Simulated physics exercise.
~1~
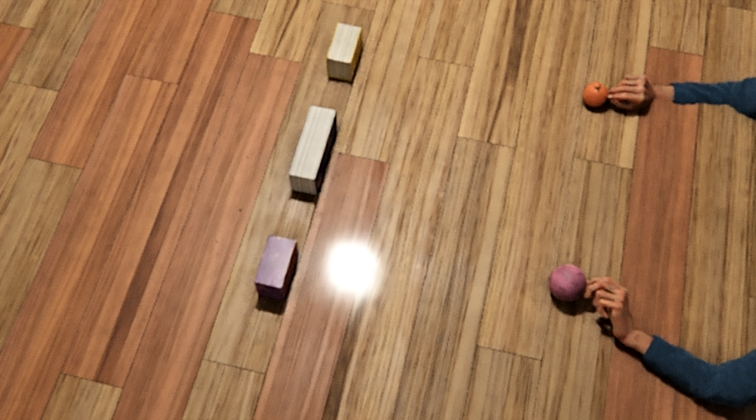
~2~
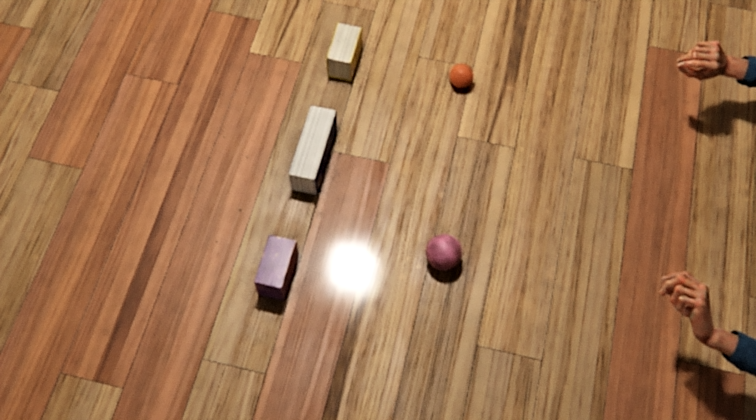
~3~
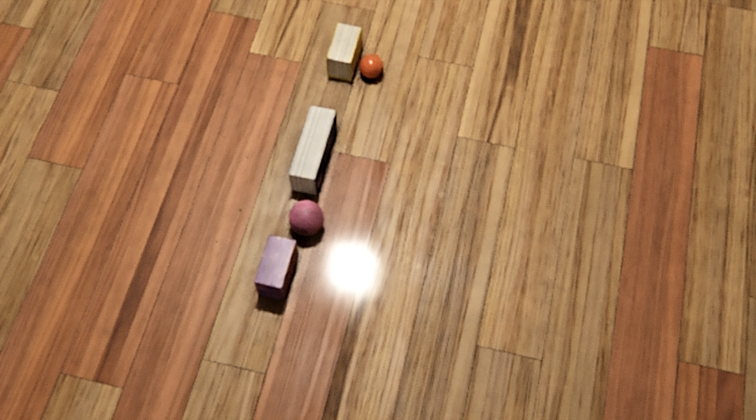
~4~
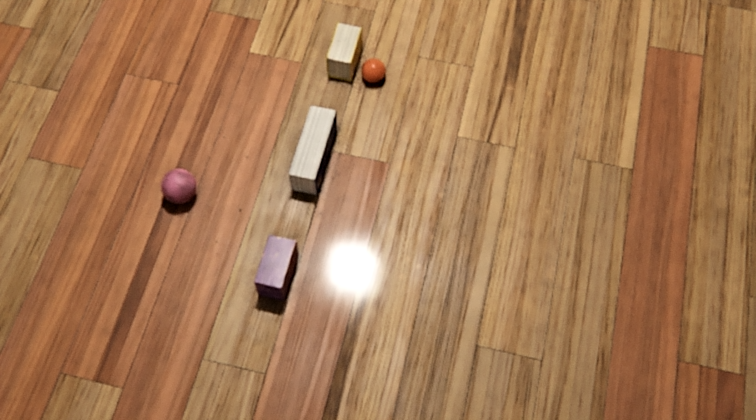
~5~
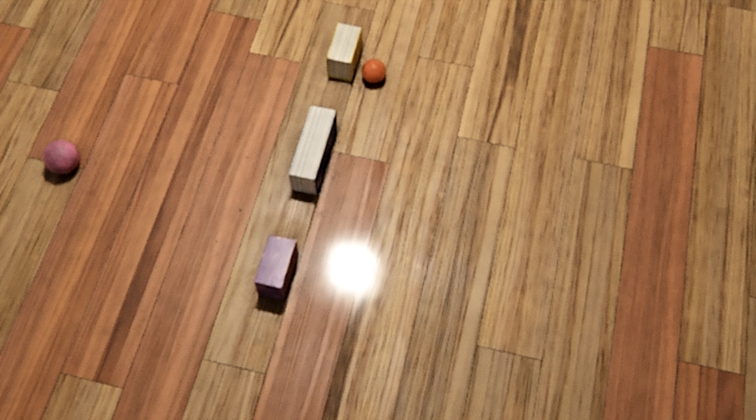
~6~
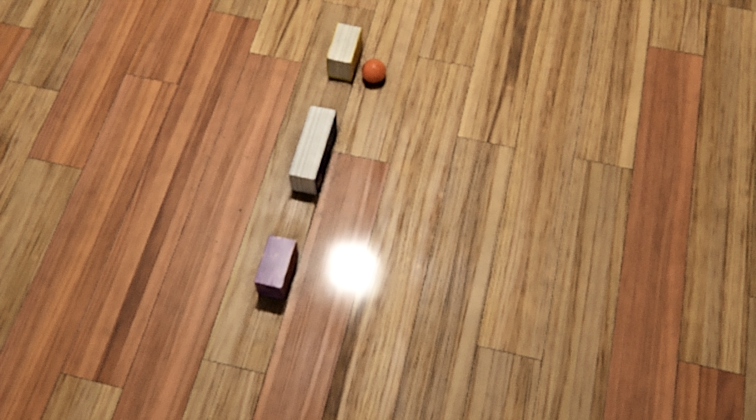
The clip opens on a wooden floor with three blocks standing in a loose line, one pale yellow, one whitish and longer, and one purple, while two hands at the right hold an orange ball and a pink ball. The hands release both balls and draw back as they roll left. The orange ball reaches the yellow block, bounces back very slightly, and settles beside it. Meanwhile the pink ball passes through the gap between the long block and the purple one. It keeps rolling left across the floor until it is out of view, leaving the blocks unmoved and the orange ball at rest.
